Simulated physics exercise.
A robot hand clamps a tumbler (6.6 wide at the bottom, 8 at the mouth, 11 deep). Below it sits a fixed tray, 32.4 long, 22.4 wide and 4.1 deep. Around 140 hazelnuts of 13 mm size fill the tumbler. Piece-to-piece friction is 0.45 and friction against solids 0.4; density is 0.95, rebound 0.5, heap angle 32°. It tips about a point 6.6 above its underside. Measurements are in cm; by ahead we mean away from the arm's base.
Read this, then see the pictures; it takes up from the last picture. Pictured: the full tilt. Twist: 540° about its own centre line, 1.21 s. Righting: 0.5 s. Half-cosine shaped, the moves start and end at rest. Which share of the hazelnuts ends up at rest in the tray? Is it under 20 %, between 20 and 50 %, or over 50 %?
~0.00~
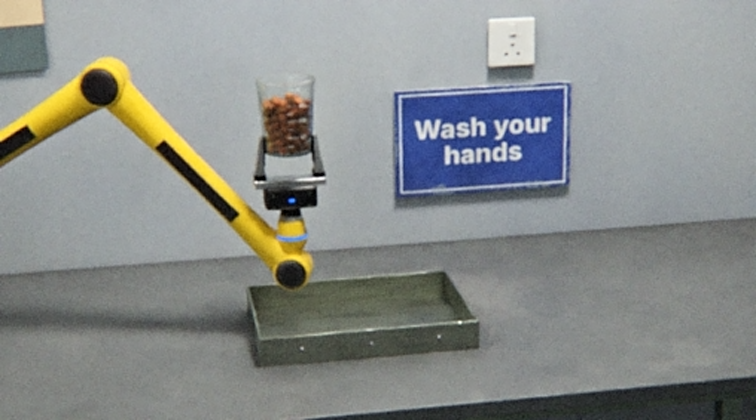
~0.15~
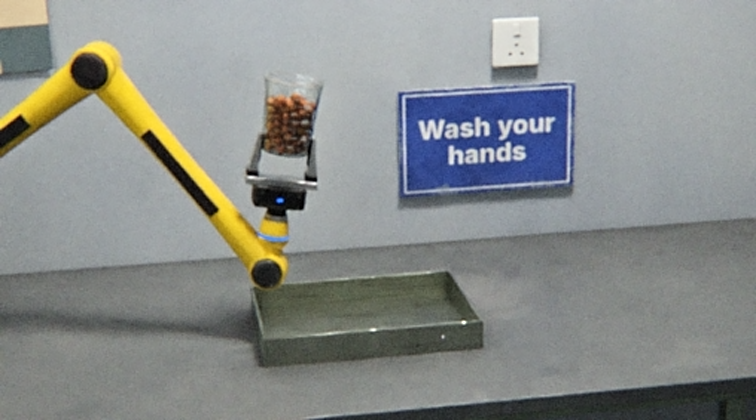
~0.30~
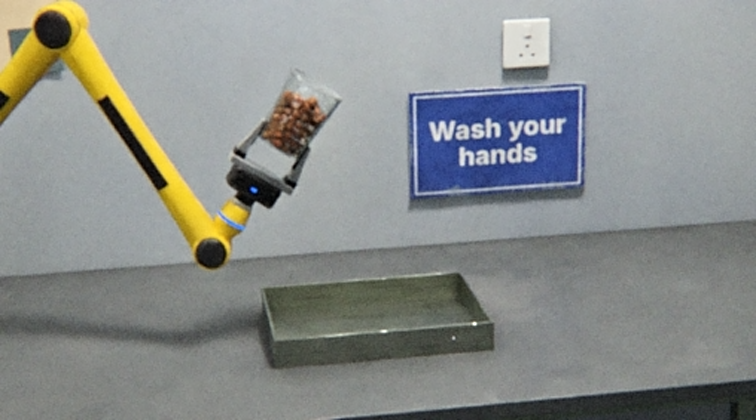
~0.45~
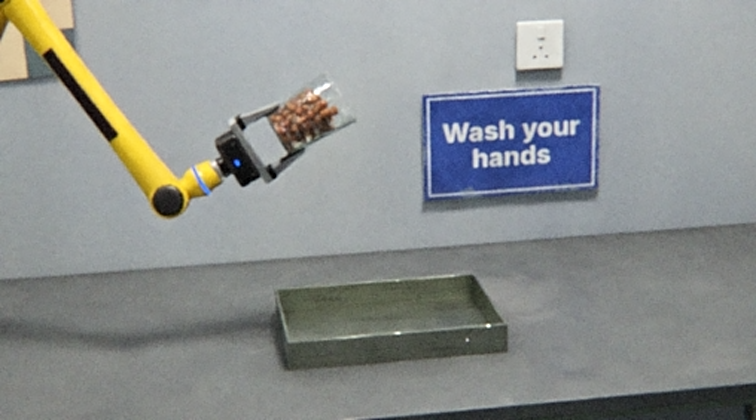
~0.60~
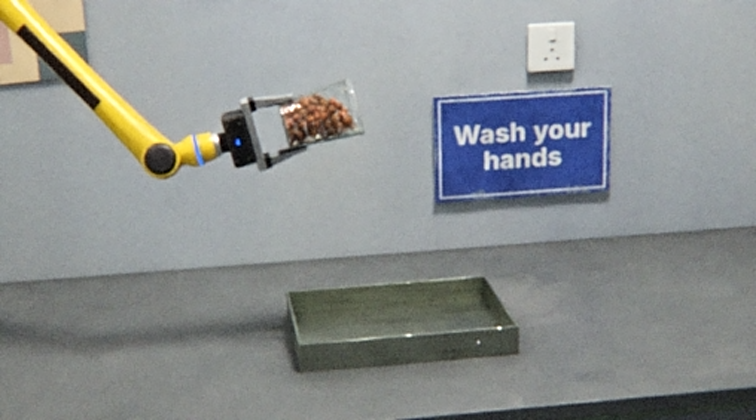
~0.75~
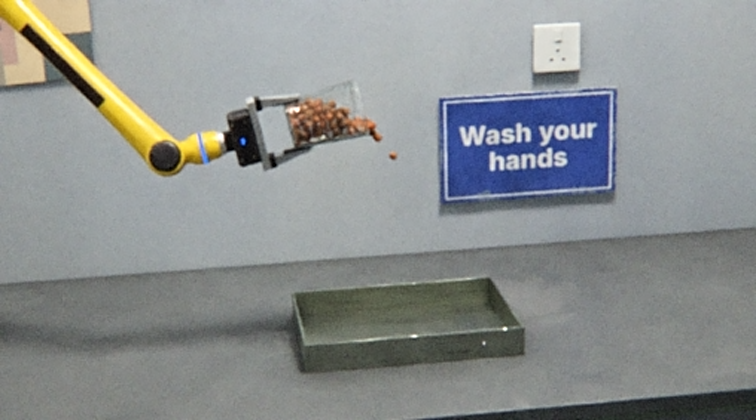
Between 20 and 50 %.
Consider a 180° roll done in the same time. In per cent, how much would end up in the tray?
It would be roughly 20 percent.
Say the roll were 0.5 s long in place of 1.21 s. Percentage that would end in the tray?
Around 15 %.
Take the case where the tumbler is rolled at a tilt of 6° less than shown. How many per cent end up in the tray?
Roughly 15 %.
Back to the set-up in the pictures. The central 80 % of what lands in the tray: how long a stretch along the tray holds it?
The stretch runs close to 18 cm along the tray.
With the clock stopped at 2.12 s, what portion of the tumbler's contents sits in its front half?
35 in a hundred, more or less.
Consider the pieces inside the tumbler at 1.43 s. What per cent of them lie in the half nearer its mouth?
Close to 35 per cent sits in the mouth half.
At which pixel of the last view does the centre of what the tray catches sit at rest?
Near (438, 327).
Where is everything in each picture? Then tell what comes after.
The first frame shows the tumbler middle at (287, 116), upright; upper third of the load around (286, 106), from x 265 to 305, top at y 95; 145 in the tumbler.
The second frame shows the tumbler middle at (290, 116), tipped 10°; upper third of the load around (289, 106), from x 265 to 310, top at y 95.
The third frame shows the tumbler middle at (297, 117), tipped 35°; upper third of the load around (297, 106), from x 265 to 325, top at y 95.
The fourth frame shows the tumbler middle at (309, 116), tipped 62°; upper third of the load around (308, 106), from x 275 to 335, top at y 95.
The fifth frame shows the tumbler middle at (319, 117), tipped 78°; upper third of the load around (313, 109), from x 285 to 355, top at y 95.
The sixth frame shows the tumbler middle at (324, 117), tipped 79°; upper third of the load around (315, 111), from x 290 to 395, top at y 100; 143 in the tumbler, 2 in flight or on a rim.
After 1.43 s, tipped 79°, highest piece 38 above the table; 121 in the tumbler, 15 in the tray, 9 in flight or on a rim.
After 2.12 s, tipped 61°, highest piece 37 above the table; 104 in the tumbler, 38 in the tray, 3 in flight or on a rim.
After 2.66 s, upright, highest piece 39 above the table; 103 in the tumbler, 42 in the tray.
After 3.36 s, upright, highest piece 39 above the table; 103 in the tumbler, 42 in the tray.
In the end, 103 in the tumbler, 42 in the tray. That is 29 % in the tray.
